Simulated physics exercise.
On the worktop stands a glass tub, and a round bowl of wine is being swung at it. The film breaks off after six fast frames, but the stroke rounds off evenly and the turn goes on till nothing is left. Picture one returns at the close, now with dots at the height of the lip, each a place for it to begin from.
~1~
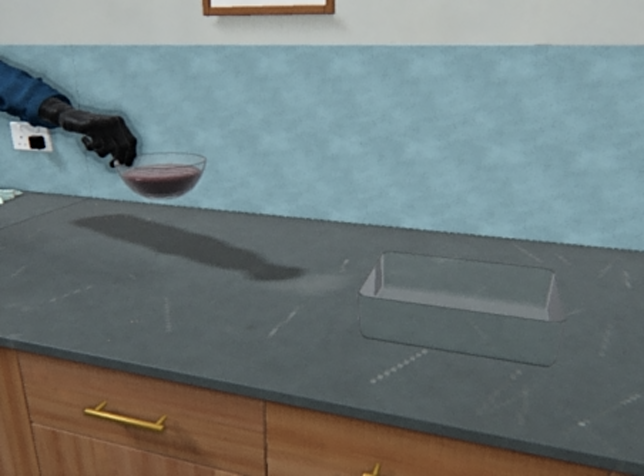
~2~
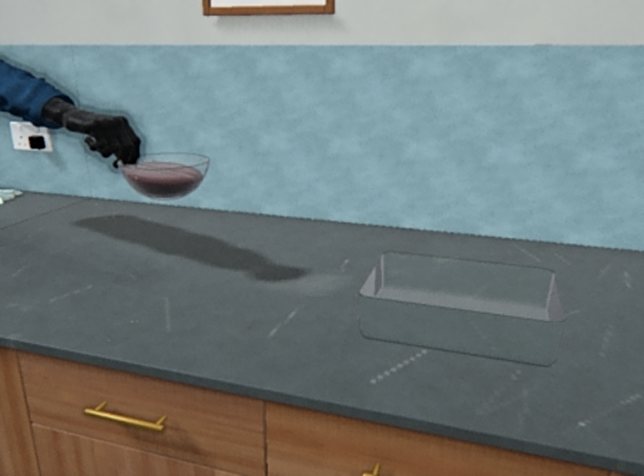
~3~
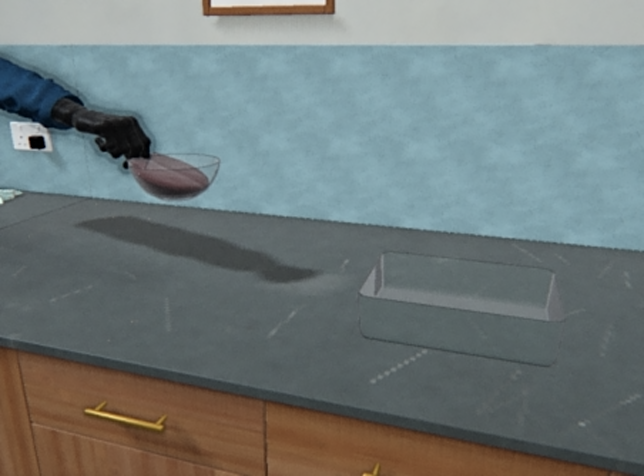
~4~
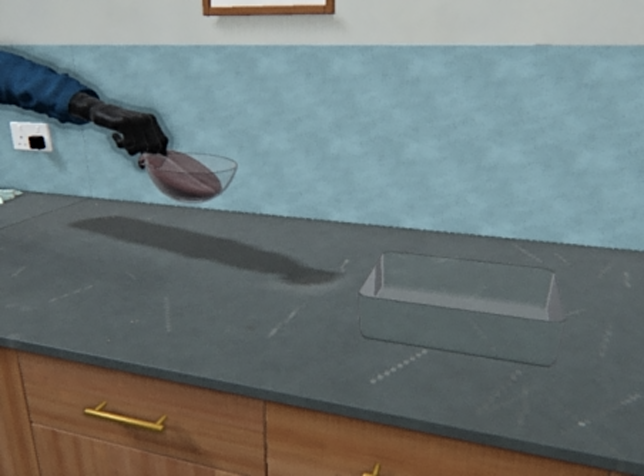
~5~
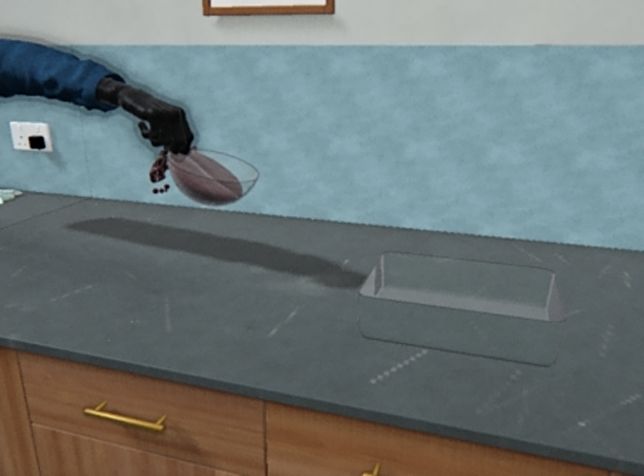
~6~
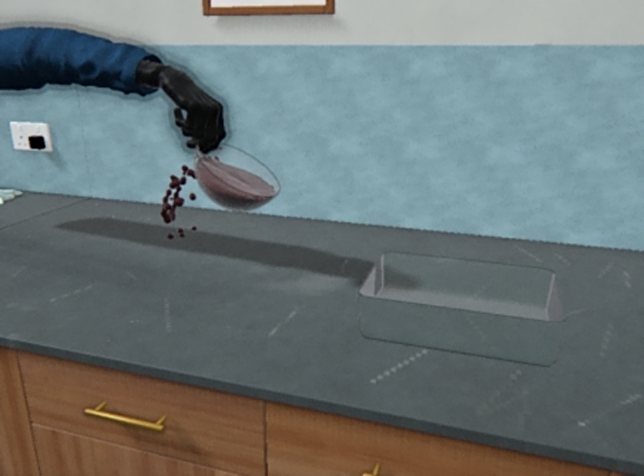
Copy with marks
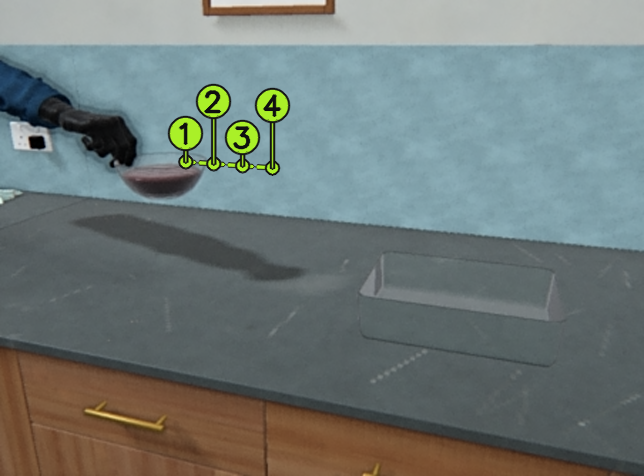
Gloved hand swinging a glass bowl of wine rightward toward a clear tub, tilting it as dark red drops spill behind.
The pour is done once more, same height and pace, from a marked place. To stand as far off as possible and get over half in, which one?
Take 2.
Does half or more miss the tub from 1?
Yes.
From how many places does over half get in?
Three of the four.
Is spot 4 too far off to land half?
No, that is safe.
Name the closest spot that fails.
Spot 1.
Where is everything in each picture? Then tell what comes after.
The first frame shows upright, lip at (199, 162); tub from (359, 334) to (556, 365); nothing has left yet.
The second frame shows upright, lip at (203, 163); nothing has left yet.
The third frame shows upright, lip at (214, 163); wine is over the rim, down to (145, 158).
The fourth frame shows tipped about 4°, lip at (231, 168); wine is over the rim, down to (150, 165).
The fifth frame shows tipped about 16°, lip at (254, 179); wine is over the rim, down to (166, 191).
The sixth frame shows tipped about 32°, lip at (276, 194); wine is over the rim, down to (183, 236).
On the marked copy, 1 at (185, 161); 2 at (213, 163); 3 at (242, 165); 4 at (272, 167).
If 1 is chosen, about 20 % lands in the tub, 72 % falls short and 8 % goes beside or beyond.
If 2 is chosen, about 61 % lands in the tub, 24 % falls short and 14 % goes beside or beyond.
If 3 is chosen, about 73 % lands in the tub, 9 % falls short and 17 % goes beside or beyond.
If 4 is chosen, about 62 % lands in the tub, 8 % falls short and 29 % goes beside or beyond.
